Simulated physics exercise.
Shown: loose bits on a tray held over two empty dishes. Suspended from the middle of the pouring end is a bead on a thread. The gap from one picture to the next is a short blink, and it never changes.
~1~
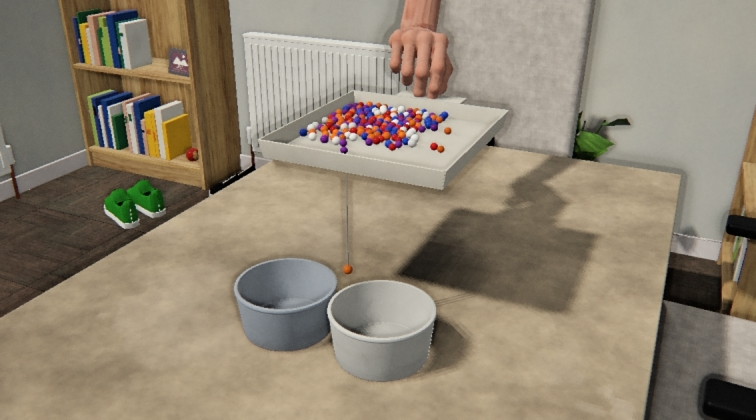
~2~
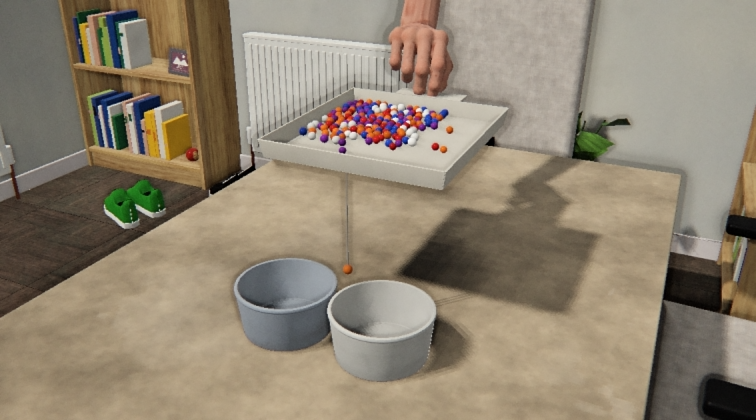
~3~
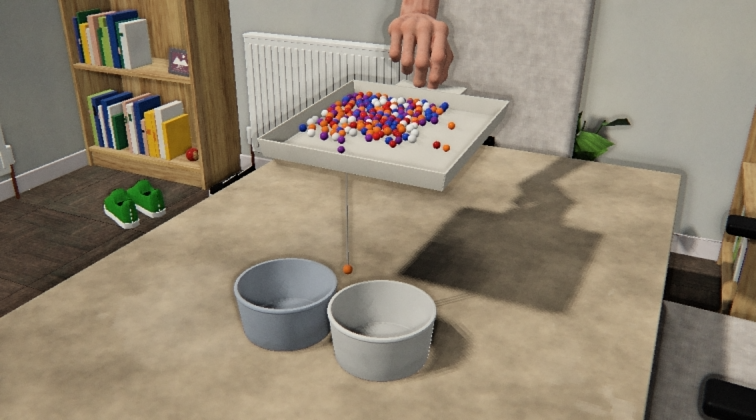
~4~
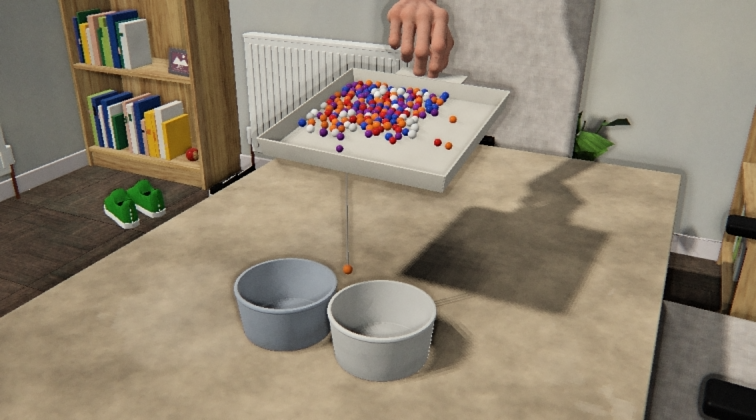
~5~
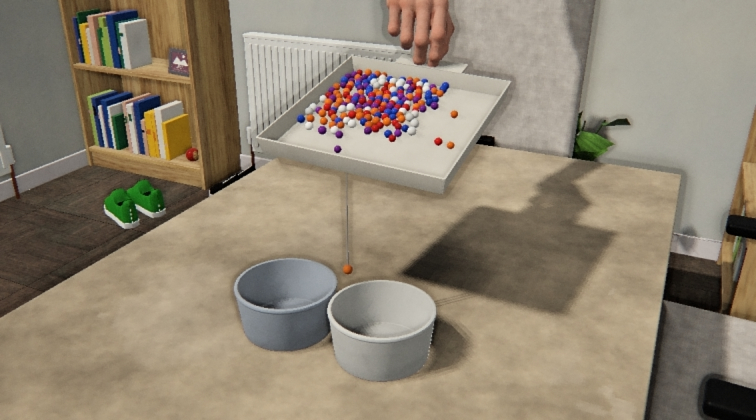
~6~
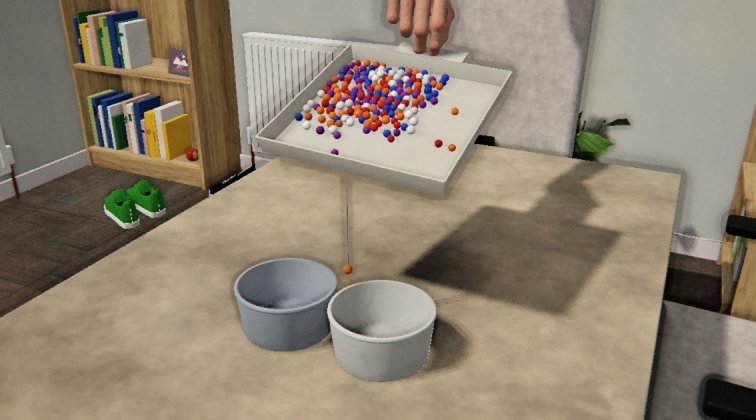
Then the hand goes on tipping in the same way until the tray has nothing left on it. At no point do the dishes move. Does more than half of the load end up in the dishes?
I expect most of the load to be saved.
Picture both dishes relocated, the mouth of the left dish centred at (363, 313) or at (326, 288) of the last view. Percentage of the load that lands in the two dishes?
In order, 70 % and 80 %.
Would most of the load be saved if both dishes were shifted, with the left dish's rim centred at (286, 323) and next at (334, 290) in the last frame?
Shy of half, then past half.
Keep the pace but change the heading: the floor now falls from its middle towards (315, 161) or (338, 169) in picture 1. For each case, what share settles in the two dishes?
70 %, give or take, and then 70 %.
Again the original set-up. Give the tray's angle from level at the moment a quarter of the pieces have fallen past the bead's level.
Roughly 90°.
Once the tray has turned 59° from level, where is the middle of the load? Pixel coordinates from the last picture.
The centre of the load shows up near (375, 162) in the last view.
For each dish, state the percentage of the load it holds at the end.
Left dish around 0 percent; right dish around 60 percent.
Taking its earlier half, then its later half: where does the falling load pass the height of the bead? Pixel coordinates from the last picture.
At about (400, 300), then at (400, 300).
Soon after the last picture, tray tipped steeply; nearly all on the tray; a stray few in the right dish; a stray few outside both; a small part in the air.
A little later, tray tipped right over; about a third on the tray; about a quarter in the right dish; a stray few in the left dish; a small part outside both; about a quarter in the air.
Later still, tray tipped past a quarter turn; about two thirds in the right dish; a stray few in the left dish; about a third outside both.
By the end, tray tipped past a quarter turn; about two thirds in the right dish; a stray few in the left dish; about a third outside both.
